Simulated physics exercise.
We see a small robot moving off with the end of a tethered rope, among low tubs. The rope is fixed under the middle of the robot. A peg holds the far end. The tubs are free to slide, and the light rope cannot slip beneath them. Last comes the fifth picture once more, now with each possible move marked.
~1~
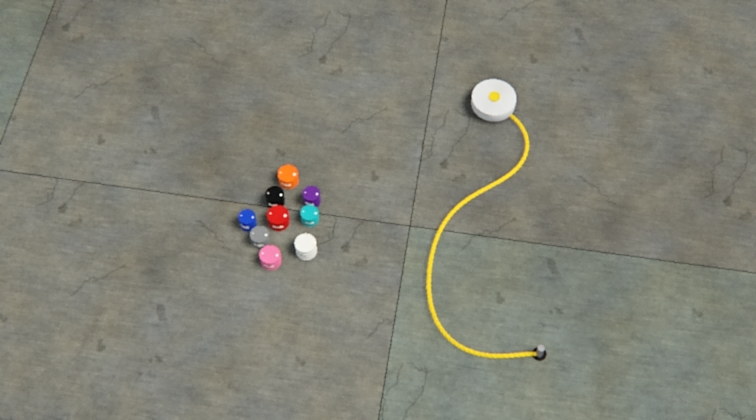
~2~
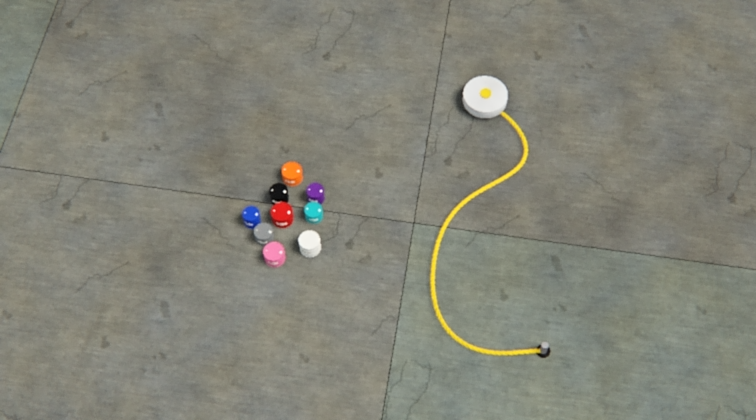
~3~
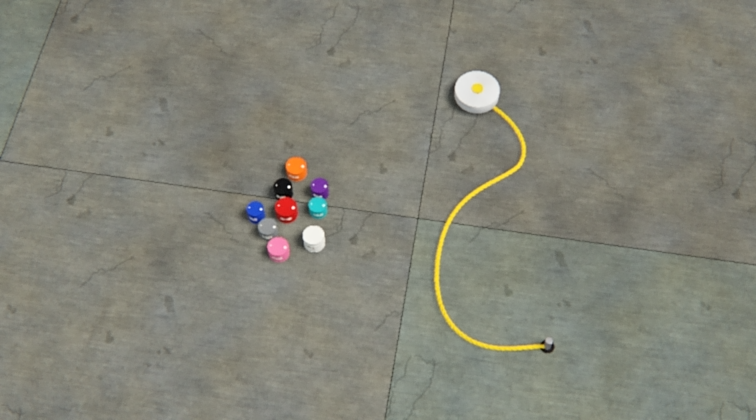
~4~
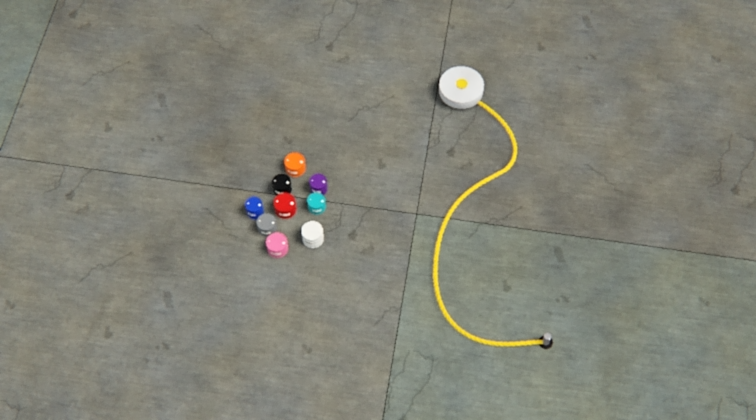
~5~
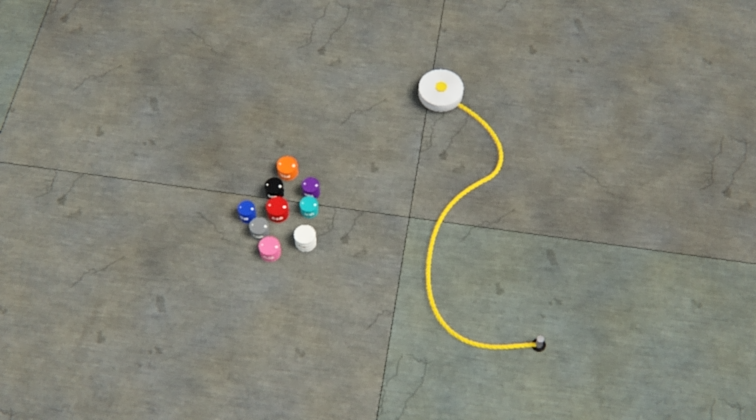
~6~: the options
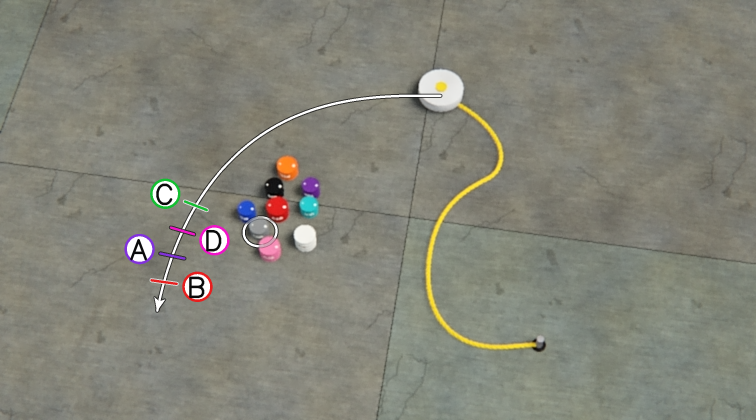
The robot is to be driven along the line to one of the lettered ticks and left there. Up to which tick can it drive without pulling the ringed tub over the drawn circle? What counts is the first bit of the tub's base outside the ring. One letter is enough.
A.
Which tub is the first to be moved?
The orange tub.
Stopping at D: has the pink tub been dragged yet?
No.
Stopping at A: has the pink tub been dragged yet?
No.
On the copy, A at (172, 256); B at (164, 282); C at (196, 206); D at (183, 231); the ring at (260, 232); the route from (440, 96) via (249, 144) to (157, 311).
On A. First, robot (321, 103); grey tub (260, 229).
Then, robot (222, 164); grey tub (260, 229).
Finally, robot (171, 252); red tub (278, 226); blue tub (248, 218); grey tub (258, 231); turquoise tub (310, 224); purple tub (304, 209); orange tub (285, 209); black tub (266, 212); the grey tub is still in its ring.
By contrast, B drags the ringed tub to (257, 247); C is safe but short; D is safe but short.
